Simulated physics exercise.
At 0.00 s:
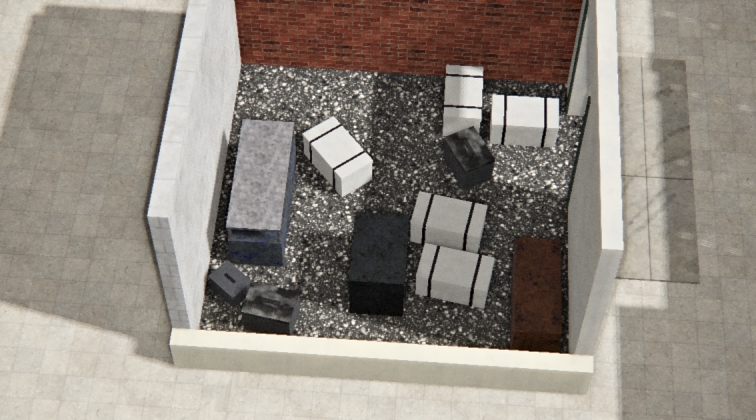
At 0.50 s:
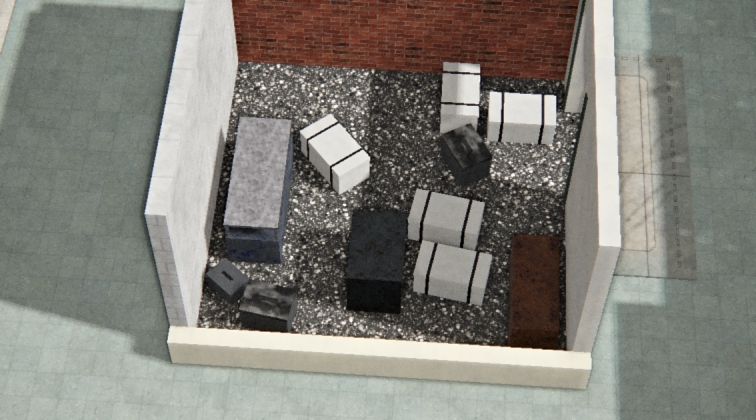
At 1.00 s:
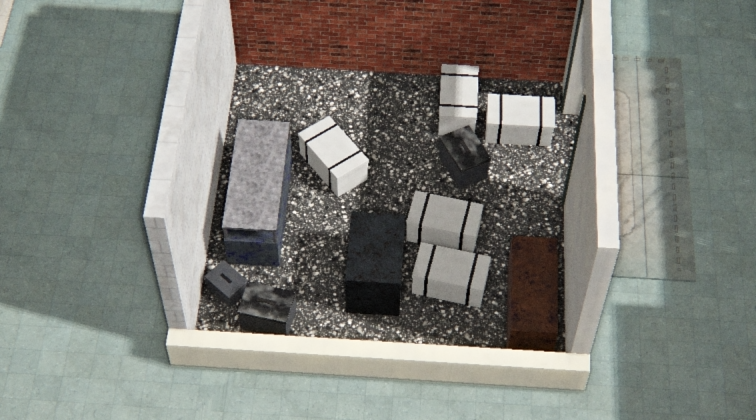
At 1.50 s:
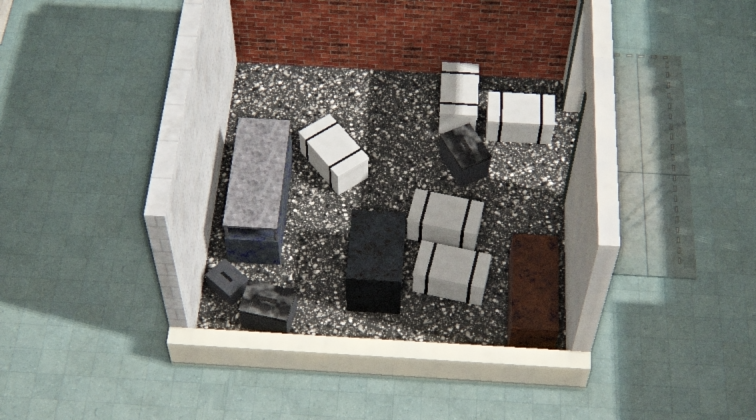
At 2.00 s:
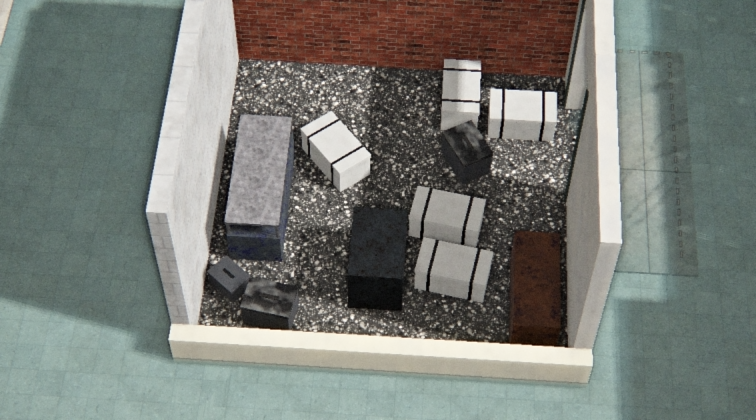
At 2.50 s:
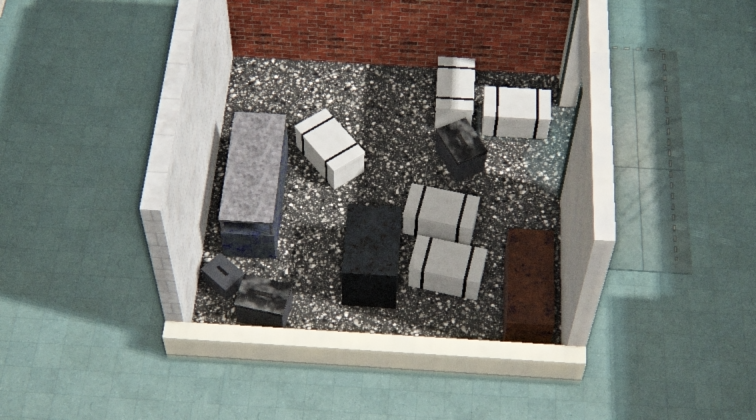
At the start, the paving around a roofless, walled room is dry and beige, with strapped white boxes and dark chests on its speckled floor. Then greenish water covers the ground outside, and finally a small patch appears inside by the right wall, while the boxes and chests stay in place.
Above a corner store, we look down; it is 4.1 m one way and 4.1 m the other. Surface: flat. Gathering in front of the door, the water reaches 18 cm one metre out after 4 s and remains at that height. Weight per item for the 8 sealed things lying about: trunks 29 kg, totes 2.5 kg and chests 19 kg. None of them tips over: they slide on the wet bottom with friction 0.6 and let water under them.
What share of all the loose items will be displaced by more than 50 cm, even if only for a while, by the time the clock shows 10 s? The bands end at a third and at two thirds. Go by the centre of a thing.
Some of them shift that far, a third to two thirds.
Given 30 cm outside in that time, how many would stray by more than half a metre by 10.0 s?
In that case the number is 3.
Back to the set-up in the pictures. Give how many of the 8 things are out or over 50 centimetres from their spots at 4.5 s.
Tally: 0.
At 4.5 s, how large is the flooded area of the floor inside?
Close to 3.5 m2, I'd say.
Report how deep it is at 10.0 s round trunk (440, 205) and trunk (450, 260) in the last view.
Some 6 cm at the first, some 3 cm at the second.
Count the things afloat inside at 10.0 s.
My tally comes to 3.
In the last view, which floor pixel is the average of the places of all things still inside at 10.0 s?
(328, 190).
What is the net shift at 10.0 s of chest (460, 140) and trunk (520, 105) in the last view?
Net displacement, in order: 250 cm; 150 cm.
After 3.5 s 0 of 8 are over 50 cm from their spots; 0 afloat.
After 4.5 s 0 of 8 are over 50 cm from their spots; 0 afloat.
After 7.0 s 3 of 8 are over 50 cm from their spots; 1 afloat.
After 10.0 s 3 of 8 are over 50 cm from their spots, and 3 have been at some point; 3 afloat.
